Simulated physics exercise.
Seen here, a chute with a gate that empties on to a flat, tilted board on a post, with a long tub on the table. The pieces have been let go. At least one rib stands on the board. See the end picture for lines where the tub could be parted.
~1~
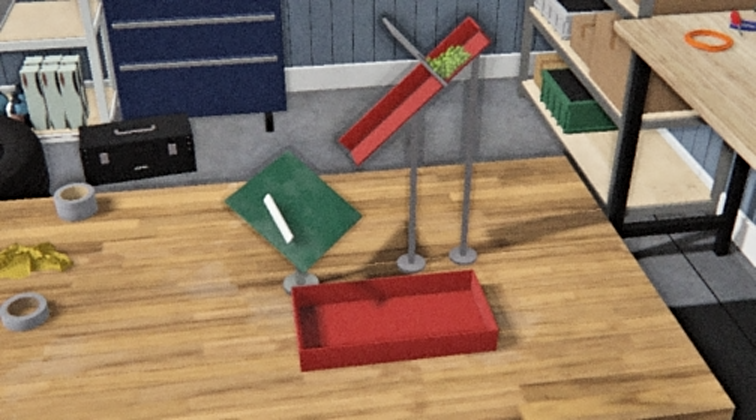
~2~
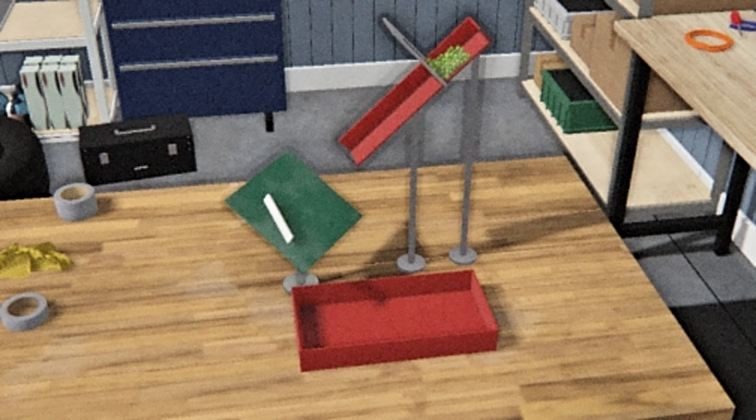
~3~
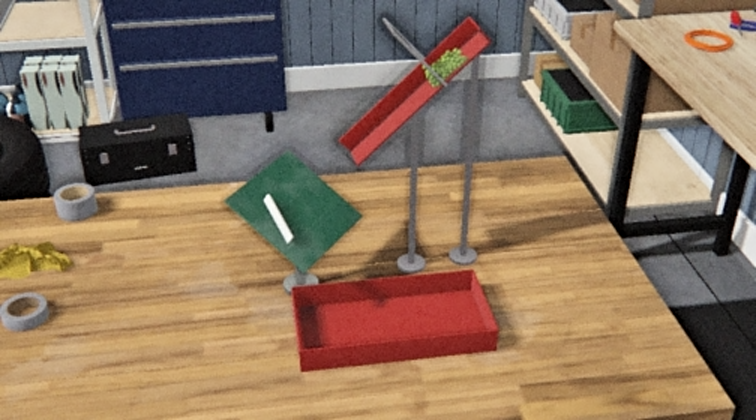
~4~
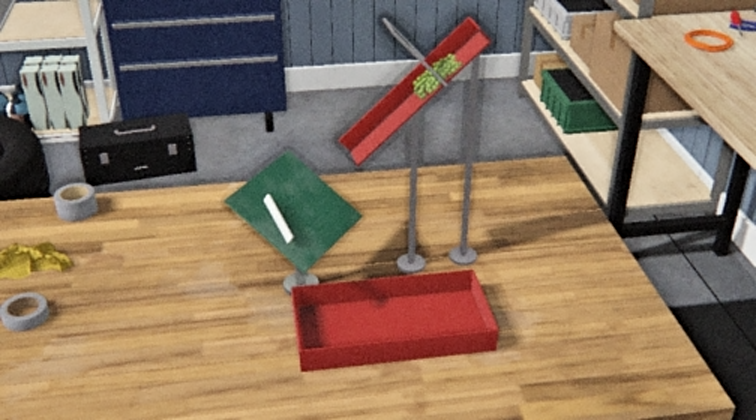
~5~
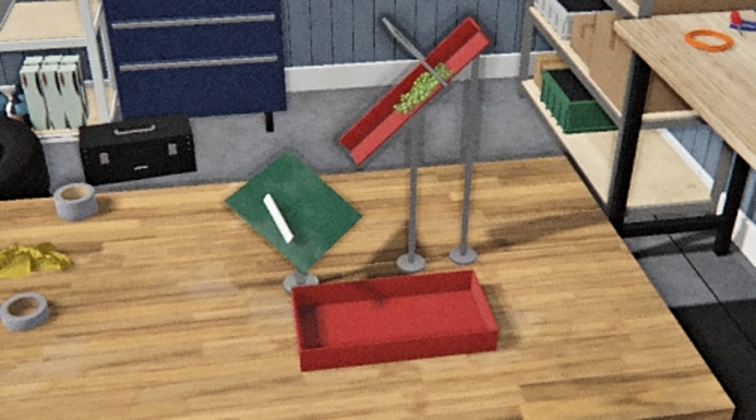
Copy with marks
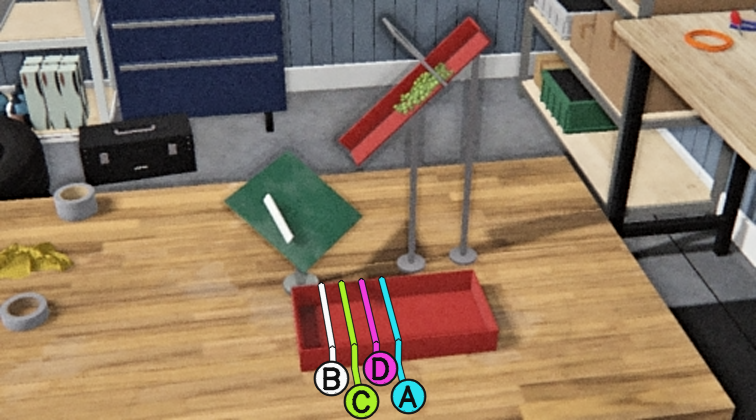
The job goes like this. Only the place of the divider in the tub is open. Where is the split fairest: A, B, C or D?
Line C does it best.
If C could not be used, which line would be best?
The answer is D.
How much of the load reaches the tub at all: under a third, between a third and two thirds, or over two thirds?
About that: Over two thirds.
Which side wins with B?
More lands on the right.
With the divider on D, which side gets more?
Left.
On the marked copy, line A crosses the front rim at (398, 340); line B crosses the front rim at (332, 347); line C crosses the front rim at (354, 345); line D crosses the front rim at (376, 343).
If A is chosen, of what is caught, nearly all on the left of the divider, a small part on the right.
If B is chosen, of what is caught, a small part on the left of the divider, most on the right.
If C is chosen, of what is caught, about half on the left of the divider, about half on the right.
If D is chosen, of what is caught, most on the left of the divider, about a quarter on the right.
